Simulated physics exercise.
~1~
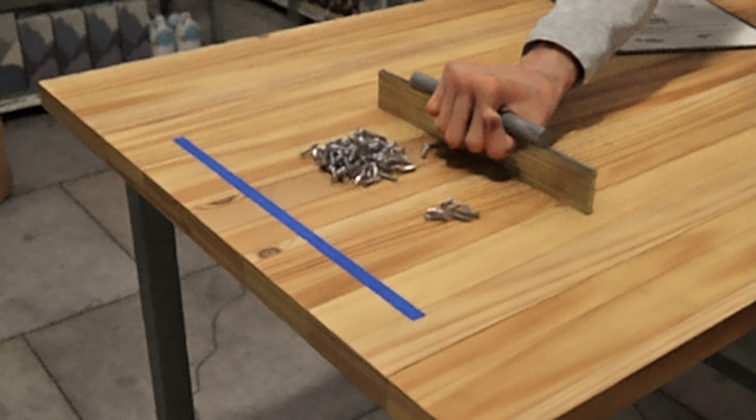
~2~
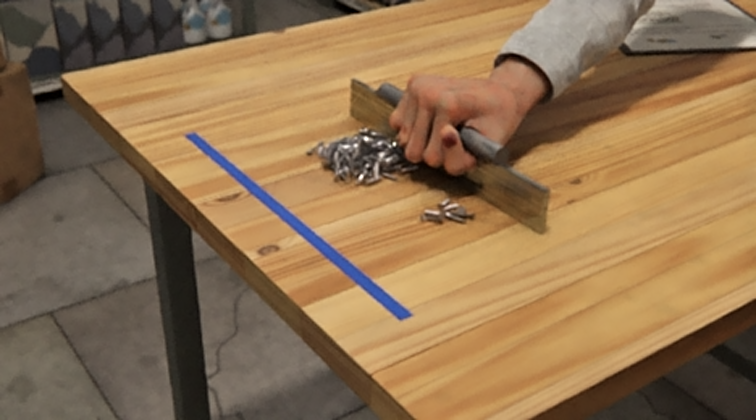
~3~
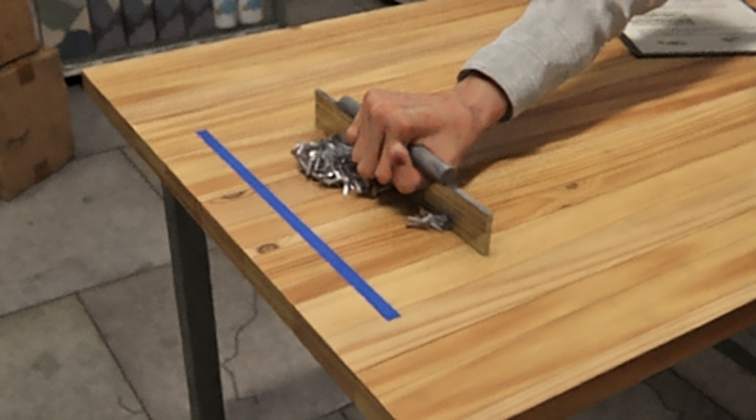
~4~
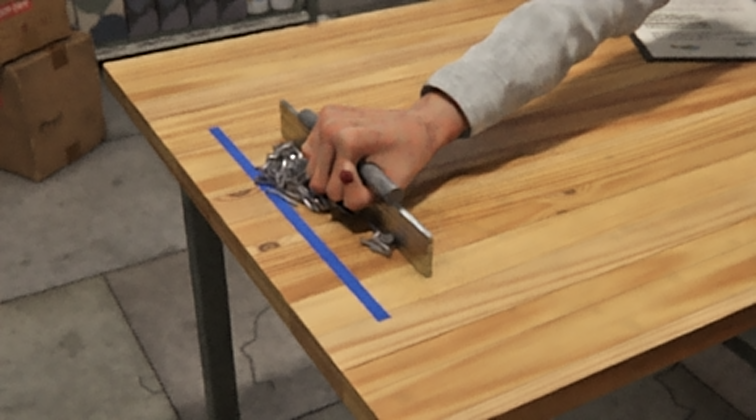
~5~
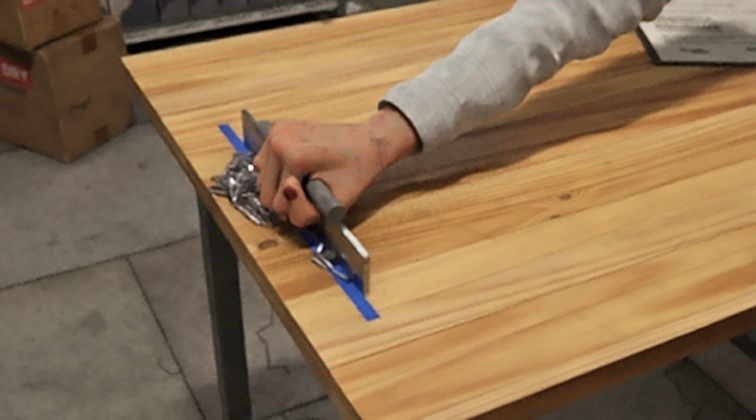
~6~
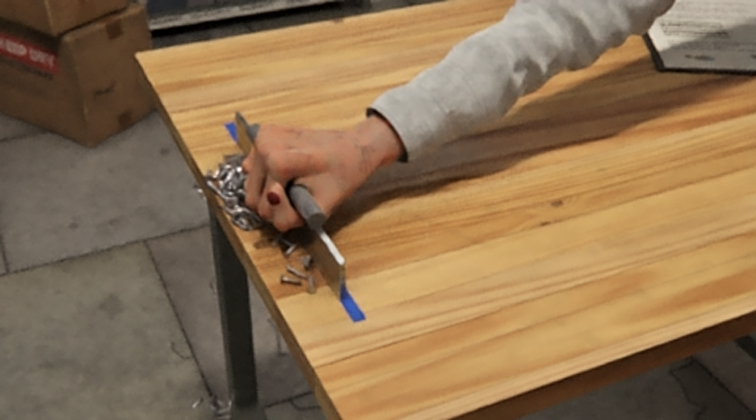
The footage shows a hand pushing a scraper leftward across a wooden table, gathering a large pile and a small cluster of metal screw-like pieces toward a blue tape strip, where it stops, leaving the small cluster on the table while some of the larger pile spills over the edge.
